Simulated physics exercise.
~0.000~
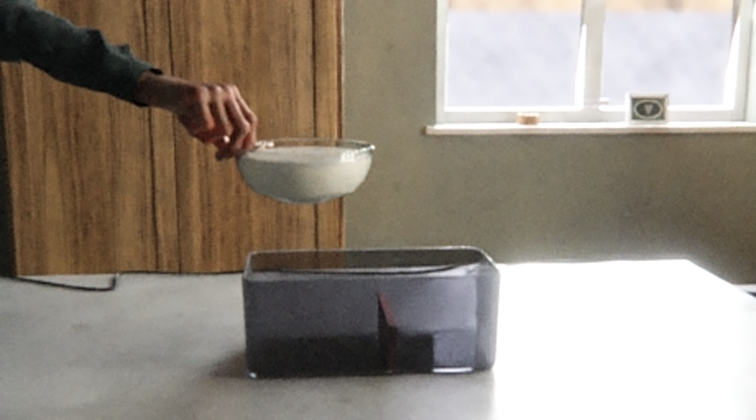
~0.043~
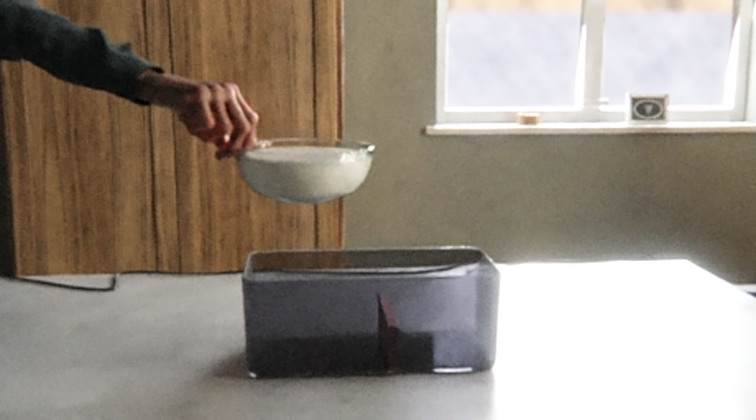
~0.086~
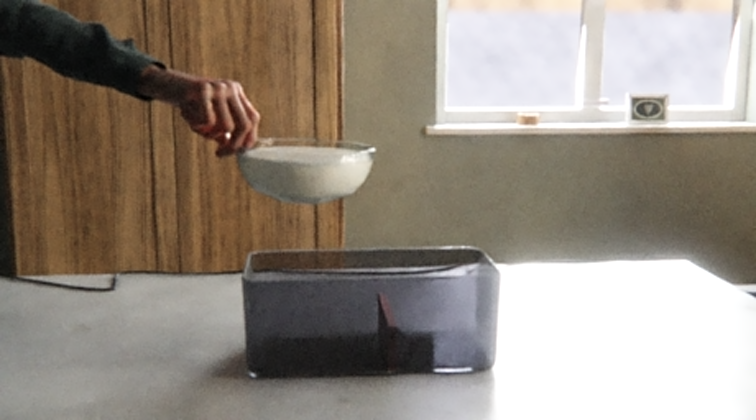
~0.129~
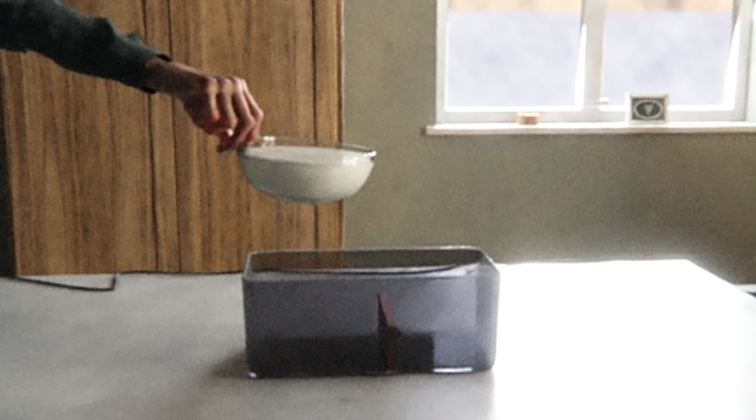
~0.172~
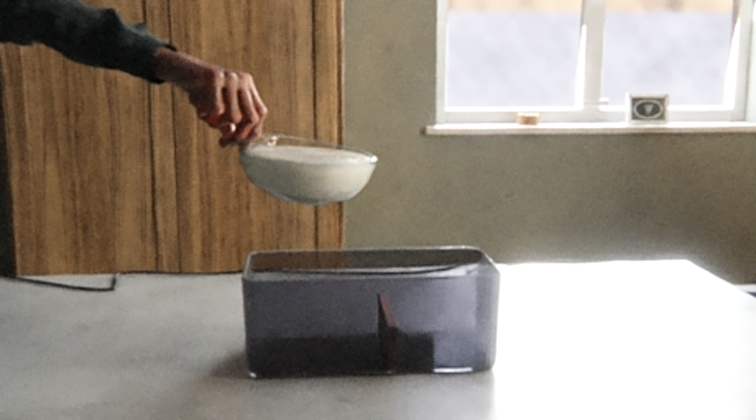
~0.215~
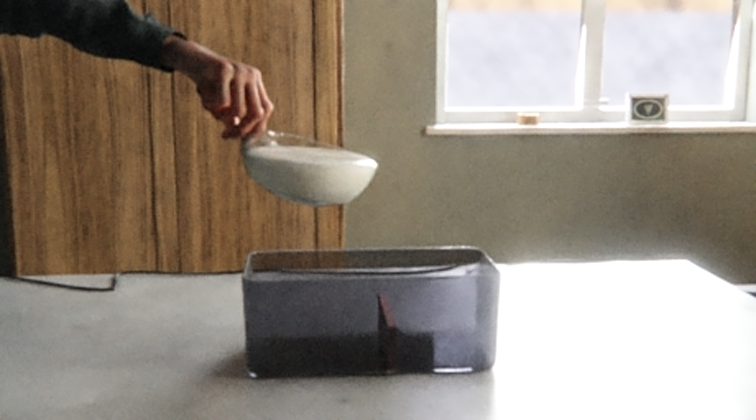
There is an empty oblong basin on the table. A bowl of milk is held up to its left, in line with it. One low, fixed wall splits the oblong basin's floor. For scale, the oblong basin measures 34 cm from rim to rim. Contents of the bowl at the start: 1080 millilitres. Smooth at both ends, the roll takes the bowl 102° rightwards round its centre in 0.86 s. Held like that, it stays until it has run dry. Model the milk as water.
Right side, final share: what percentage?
74 per cent.
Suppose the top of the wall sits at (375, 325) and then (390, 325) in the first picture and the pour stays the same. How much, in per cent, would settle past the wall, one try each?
It comes to 70 per cent, and then 60 per cent.
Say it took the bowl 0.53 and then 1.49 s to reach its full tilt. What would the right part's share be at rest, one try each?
I'd say 60 percent on the first go, 85 percent on the next.
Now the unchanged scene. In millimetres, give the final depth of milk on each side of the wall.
Around 8 mm deep on the left, around 38 mm deep on the right.
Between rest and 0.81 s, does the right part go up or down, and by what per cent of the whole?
Net change: A rise of about 2 %.
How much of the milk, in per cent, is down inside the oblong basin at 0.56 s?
32 %, more or less.
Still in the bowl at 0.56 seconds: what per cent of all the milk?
Roughly 26 per cent.
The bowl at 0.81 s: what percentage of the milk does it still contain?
About 1 per cent.
Then, 0.56 s in, the tilt is 74° and 27 per cent is still to pour, 0 is left of the wall and 31 right of it.
Then, 0.81 s in, the tilt is 101° and 1 per cent is still to pour, 19 is left of the wall and 72 right of it.
Then, 1.07 s in, the tilt is 102° and 0 per cent is still to pour, 24 is left of the wall and 75 right of it.
Then, 1.36 s in, the tilt is 102° and 0 per cent is still to pour, 24 is left of the wall and 74 right of it.
Finally, 24 per cent lies left of the wall, 74 right of it and 2 outside.
